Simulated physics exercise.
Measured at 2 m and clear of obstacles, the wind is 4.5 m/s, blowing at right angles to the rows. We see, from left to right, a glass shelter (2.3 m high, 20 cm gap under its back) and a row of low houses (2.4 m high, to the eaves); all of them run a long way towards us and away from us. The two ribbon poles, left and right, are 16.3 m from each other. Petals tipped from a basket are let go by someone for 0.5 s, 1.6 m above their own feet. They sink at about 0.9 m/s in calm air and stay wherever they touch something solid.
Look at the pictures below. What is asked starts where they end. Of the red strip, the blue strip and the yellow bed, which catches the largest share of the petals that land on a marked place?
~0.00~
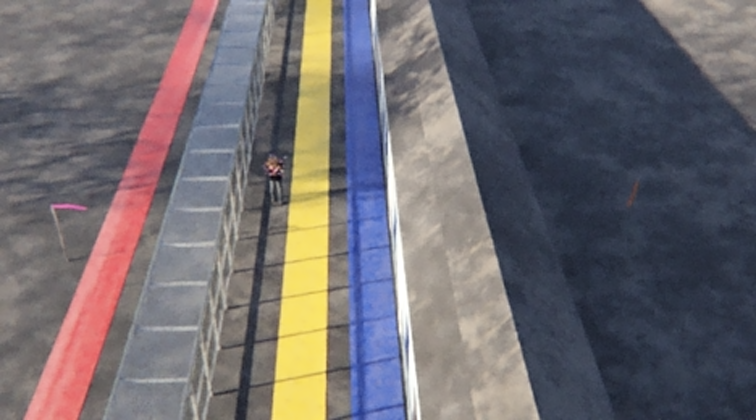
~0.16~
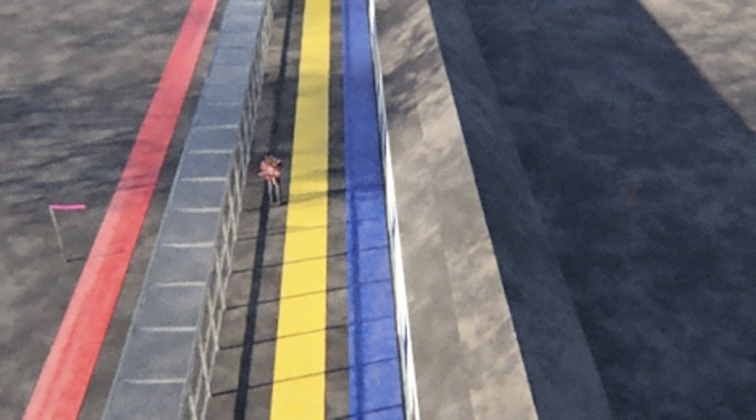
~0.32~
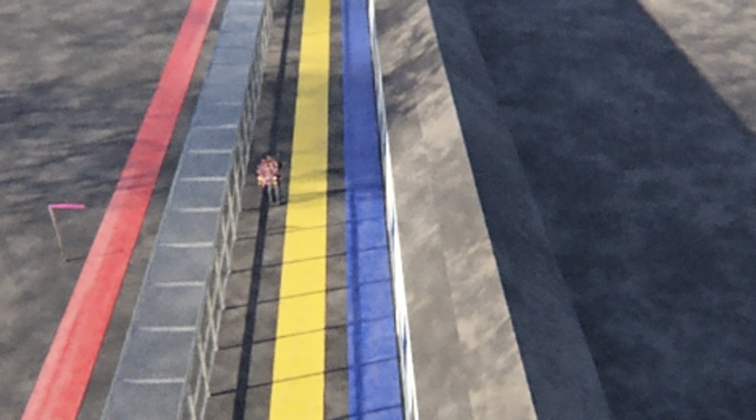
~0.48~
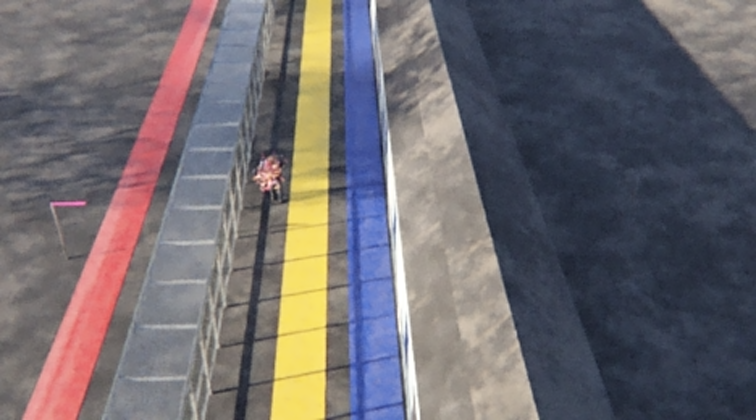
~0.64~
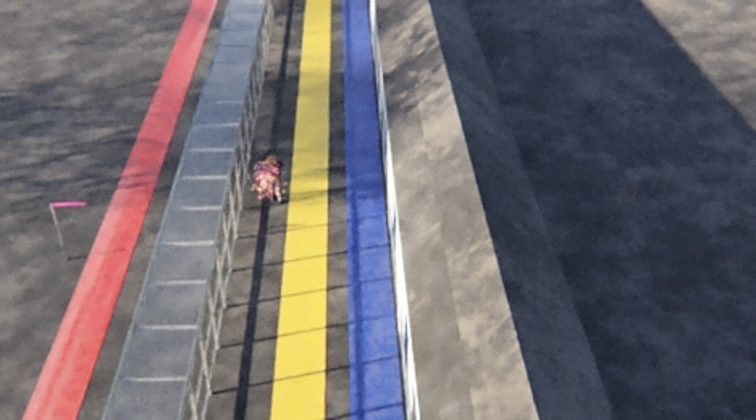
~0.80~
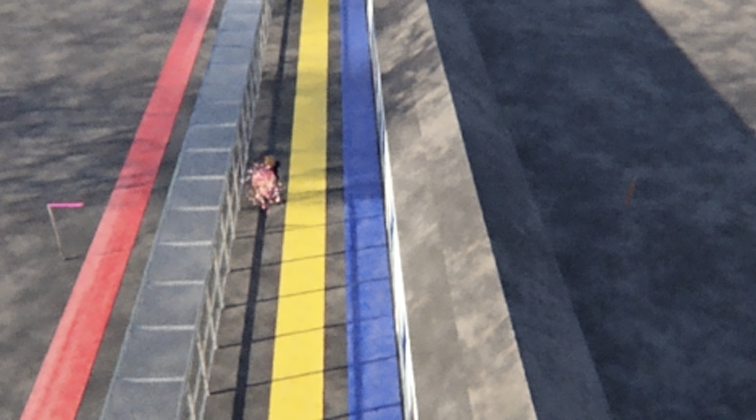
The yellow one.
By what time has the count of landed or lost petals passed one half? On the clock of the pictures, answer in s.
At roughly 1.8 s.
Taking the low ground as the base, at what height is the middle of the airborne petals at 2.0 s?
0.2 m.
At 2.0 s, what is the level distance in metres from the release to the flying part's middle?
Roughly 0.0 metres.
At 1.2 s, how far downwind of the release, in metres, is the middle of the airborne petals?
0.0 m.
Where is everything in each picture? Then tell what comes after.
The left ribbon ends at (86, 209), leaning 85 degrees to the right, the petals in the air span x = 265 to 285 around y = 170 and it comes from (273, 166), in the first frame.
The right ribbon ends at (629, 206), hanging almost straight, the petals in the air span x = 265 to 280 around y = 170, the yellow one passes (306, 240), the blue one passes (367, 239) and the red one passes (114, 245), in the second frame.
The left ribbon ends at (84, 207), leaning 85 degrees to the right, the petals in the air span x = 260 to 275 around y = 170 and the top of the row of low houses crosses (453, 101), in the third frame.
The petals in the air span x = 260 to 280 around y = 170, the yellow one passes (309, 191), the blue one passes (365, 190) and the red one passes (133, 195), in the fourth frame.
The left ribbon ends at (85, 204), leaning 90 degrees to the right and the petals in the air span x = 255 to 280 around y = 175, in the fifth frame.
The right ribbon ends at (627, 205), hanging almost straight, the petals in the air span x = 250 to 280 around y = 180 and the top of the row of low houses crosses (452, 99), in the sixth frame.
After 1.2 s, 2 % lies on the yellow bed, 0 % on the blue strip and 0 % on the red strip; 6 % has touched down or left; the middle of what still flies is 0.6 m above the low ground, near (265, 195).
After 2.0 s, 22 % lies on the yellow bed, 0 % on the blue strip and 0 % on the red strip; 69 % has touched down or left; the middle of what still flies is 0.2 m above the low ground, near (272, 206).
After 3.5 s, 34 % lies on the yellow bed, 0 % on the blue strip and 0 % on the red strip; 99 % has touched down or left.
After 8.0 s, 34 % lies on the yellow bed, 0 % on the blue strip and 0 % on the red strip; 100 % has touched down or left.
After 45.0 s, 34 % lies on the yellow bed, 0 % on the blue strip and 0 % on the red strip; 100 % has touched down or left.
